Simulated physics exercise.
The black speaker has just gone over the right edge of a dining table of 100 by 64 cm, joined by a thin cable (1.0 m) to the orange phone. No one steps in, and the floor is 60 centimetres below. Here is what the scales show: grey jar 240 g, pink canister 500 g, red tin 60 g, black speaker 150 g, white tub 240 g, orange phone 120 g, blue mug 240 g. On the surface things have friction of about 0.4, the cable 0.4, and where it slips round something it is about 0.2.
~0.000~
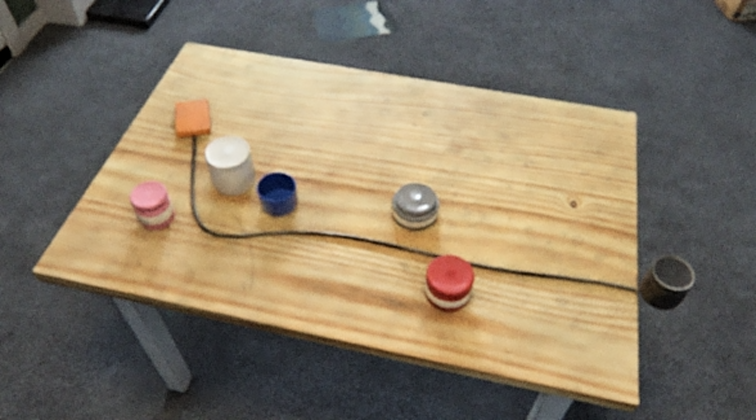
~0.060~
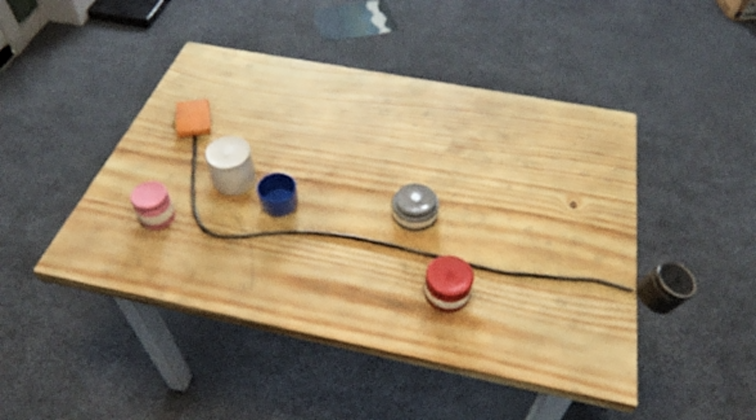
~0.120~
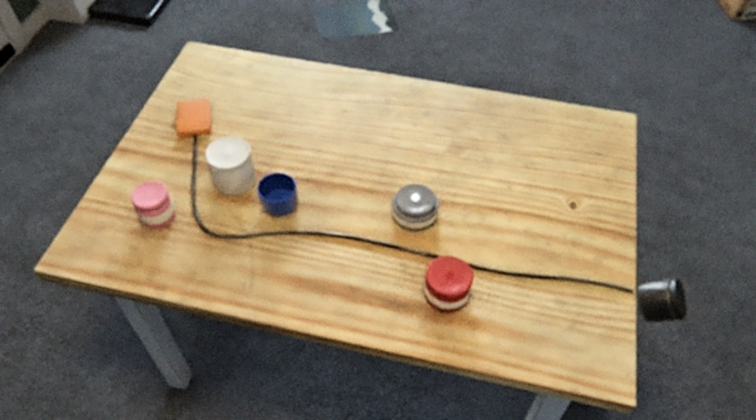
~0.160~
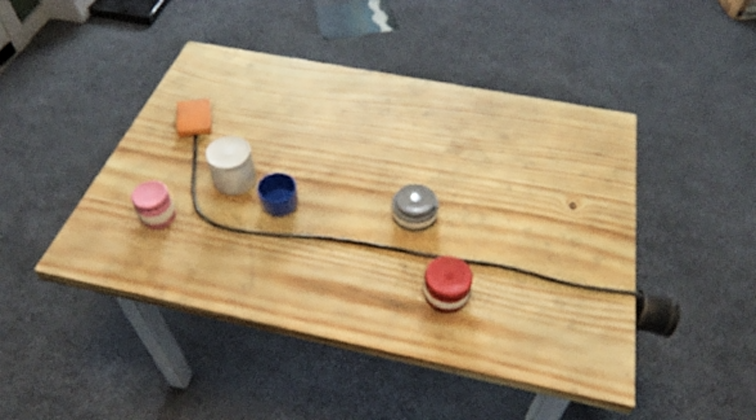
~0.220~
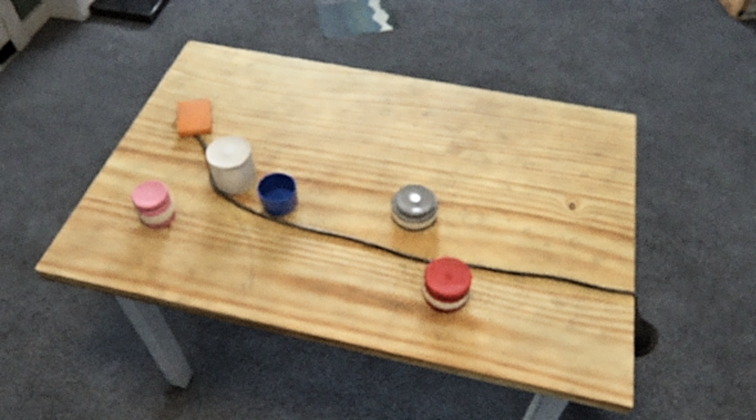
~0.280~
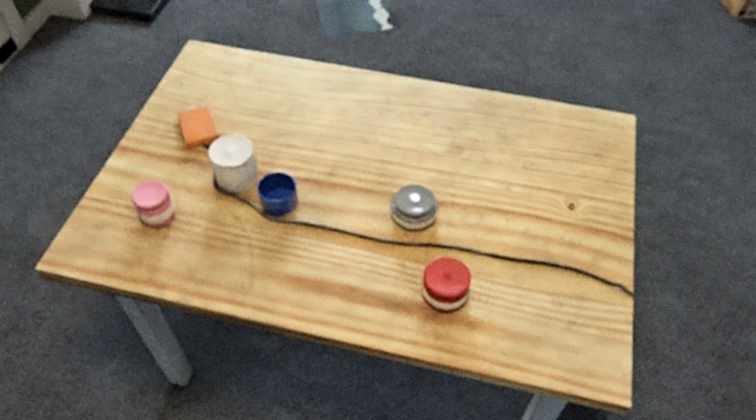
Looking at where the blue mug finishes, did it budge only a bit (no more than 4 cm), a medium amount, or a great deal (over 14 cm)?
It budged only a bit.
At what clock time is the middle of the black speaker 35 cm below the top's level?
Answer: Never.
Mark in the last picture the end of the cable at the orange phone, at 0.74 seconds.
You'll find it near pixel (212, 171).
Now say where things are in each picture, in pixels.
The first frame shows blue mug (276, 186); cable runs through (577, 279) (346, 236) (237, 236) (193, 178).
The second frame shows black speaker (673, 278); cable runs through (574, 279) (345, 236) (193, 178).
The third frame shows black speaker (663, 301); cable runs through (574, 279) (345, 236) (193, 178).
The fourth frame shows black speaker (654, 313); cable runs through (586, 287) (354, 242) (194, 178).
The fifth frame shows black speaker (632, 333); cable runs through (621, 292) (385, 249).
The sixth frame shows blue mug (277, 187); cable runs through (629, 293) (518, 260) (400, 243).
By 0.5 s, the cable's tail end at (211, 165); orange phone 9 cm off its start, black speaker over the edge.
By 0.7 s, the cable's tail end at (212, 171); orange phone 10 cm off its start, black speaker over the edge.
By 1.0 s, the cable's tail end at (213, 172); orange phone 11 cm off its start at (204, 151), black speaker over the edge, white tub 1 cm off its start at (233, 150).
By 1.2 s, the cable's tail end at (213, 172); orange phone 11 cm off its start, black speaker over the edge, white tub 1 cm off its start.
By 2.4 s, the cable's tail end at (213, 172); blue mug 0 cm off its start at (277, 187), orange phone 11 cm off its start at (204, 151), black speaker over the edge, white tub 1 cm off its start at (233, 151).
